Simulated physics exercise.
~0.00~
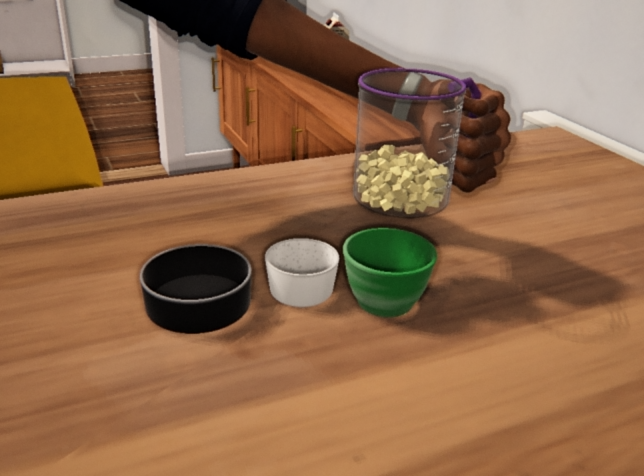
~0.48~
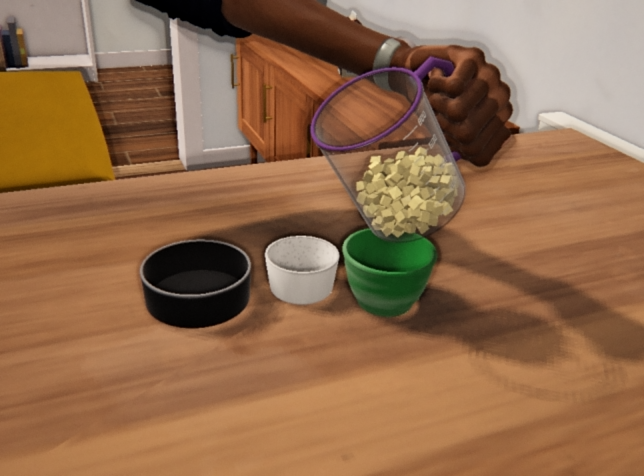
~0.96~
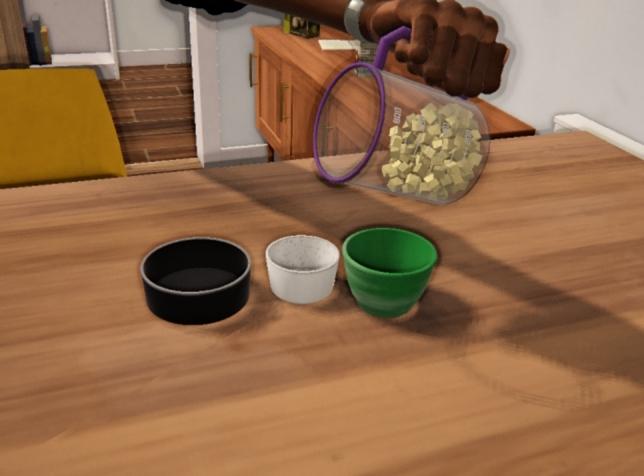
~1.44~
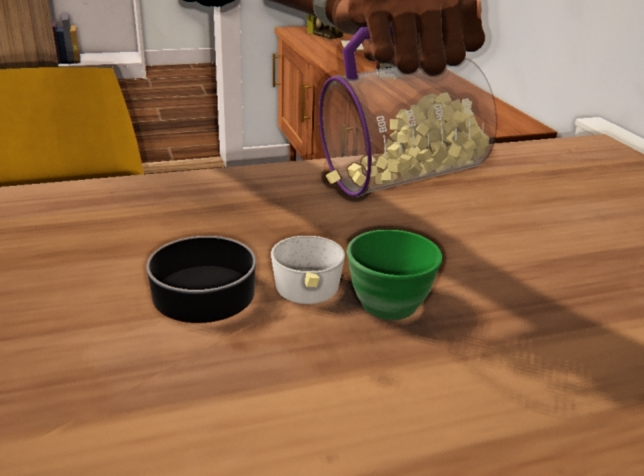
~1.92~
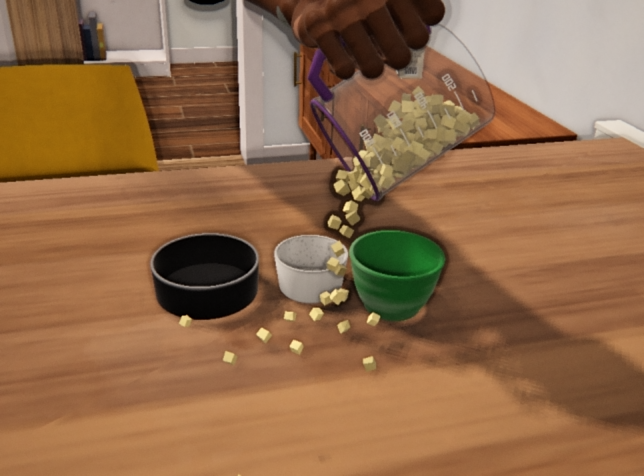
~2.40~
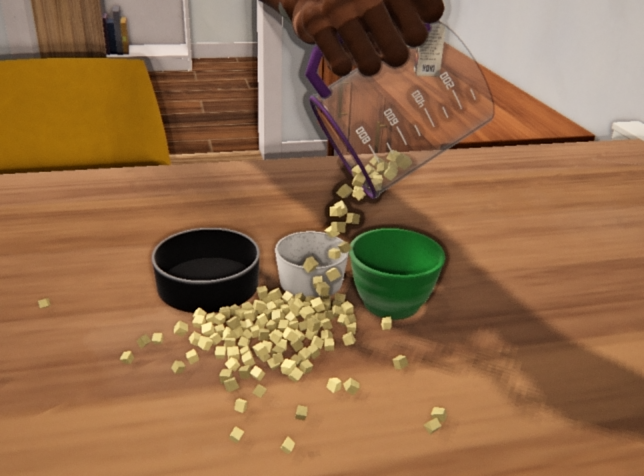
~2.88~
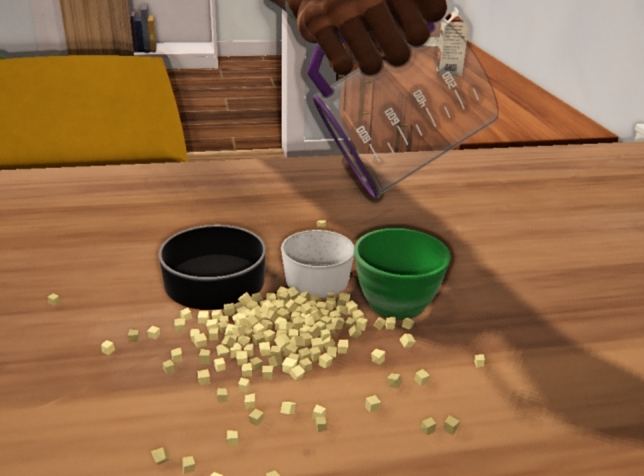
Hand tipping a clear jug of pale potato cubes over three small dishes, spilling them across the wooden table until it empties.
